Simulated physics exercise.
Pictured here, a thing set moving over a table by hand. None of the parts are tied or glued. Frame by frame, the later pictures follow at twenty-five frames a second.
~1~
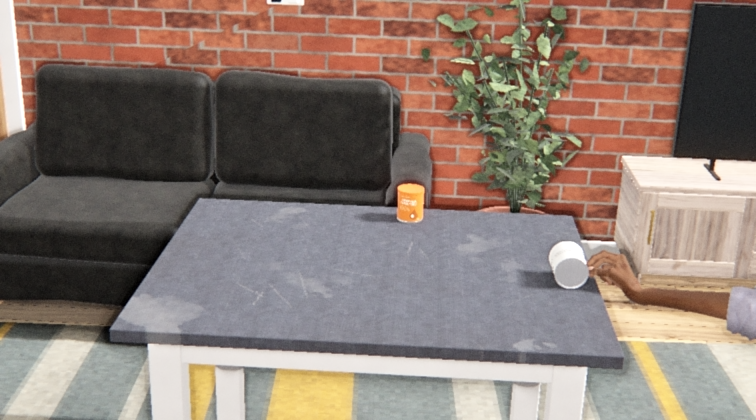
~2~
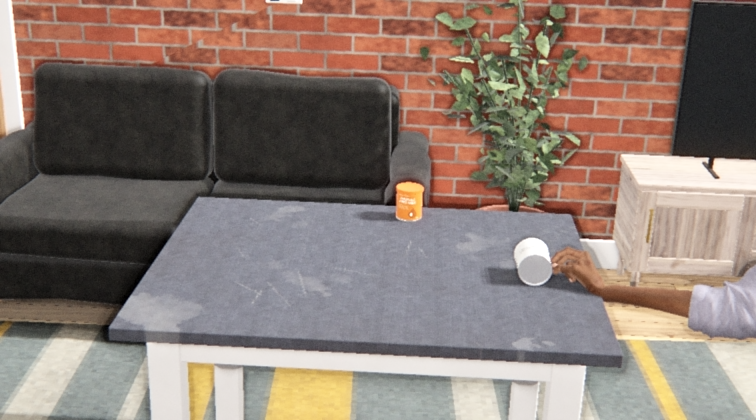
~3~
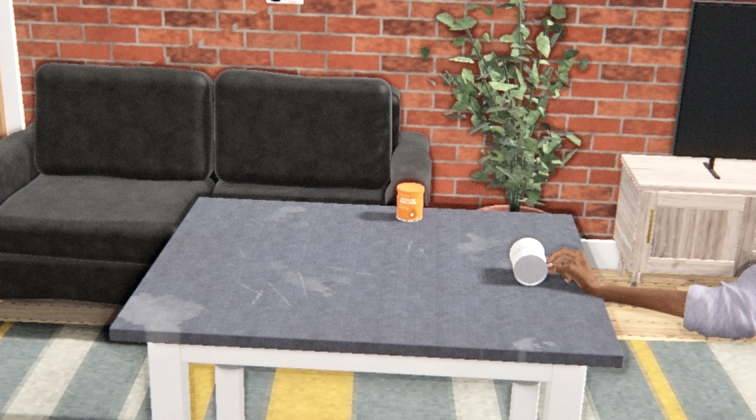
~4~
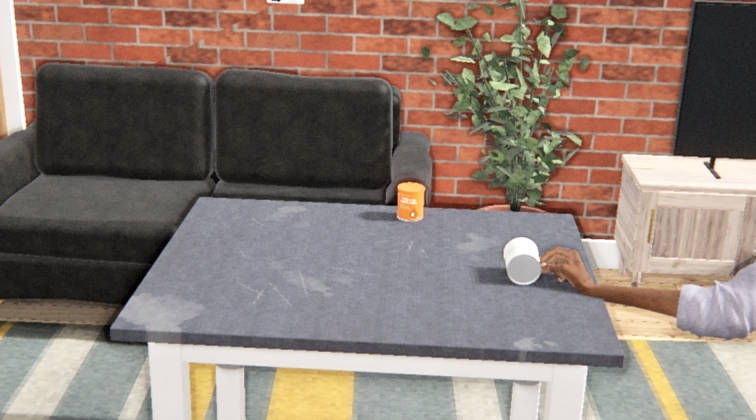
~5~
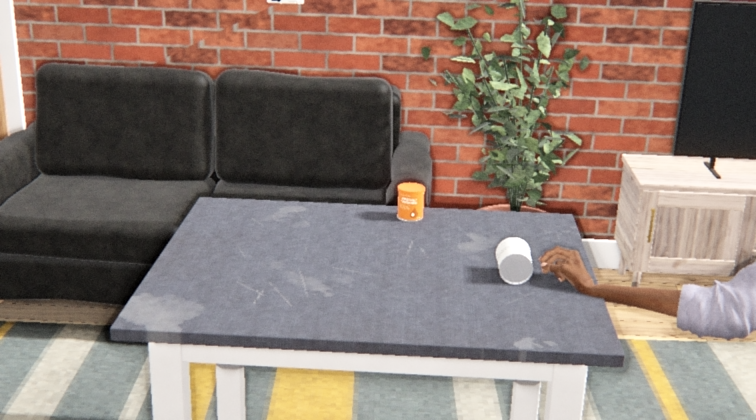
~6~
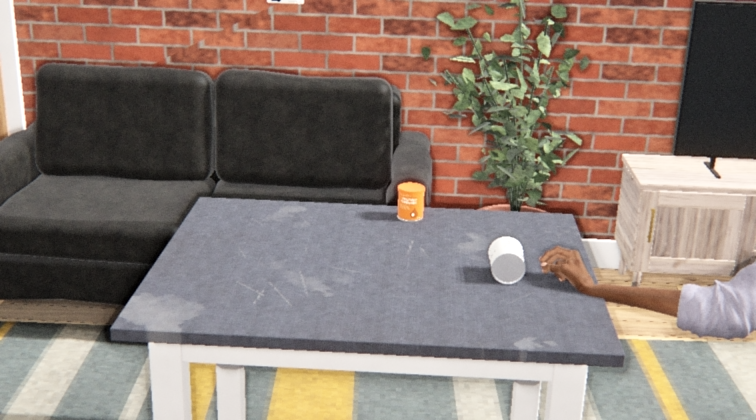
In a living room with a dark sofa and brick wall, a hand at the right of a table moves a white tin lying on its side leftward, then stays back as the tin rolls slightly farther left, near an orange container.
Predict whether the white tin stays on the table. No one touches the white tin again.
I expect it will be on the table still.
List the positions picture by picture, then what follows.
In the first frame, under the hand; white tin (569, 265).
In the second frame, under the hand; white tin (533, 262).
In the third frame, under the hand; white tin (529, 262).
In the fourth frame, white tin (522, 261).
In the fifth frame, white tin (514, 261) moved a little.
In the sixth frame, white tin (507, 260) moved a little.
Then, 0.10 s later than the last frame, white tin moved about its own width near (490, 260).
Then, 0.20 s later than the last frame, white tin moved about its own width near (475, 259).
Then, 0.40 s later than the last frame, white tin moved well along near (452, 258).
Then, 0.60 s later than the last frame, white tin moved well along near (439, 257).
When it is over, moved from the start, white tin. End places, in pixels of the last picture, white tin near (434, 257).
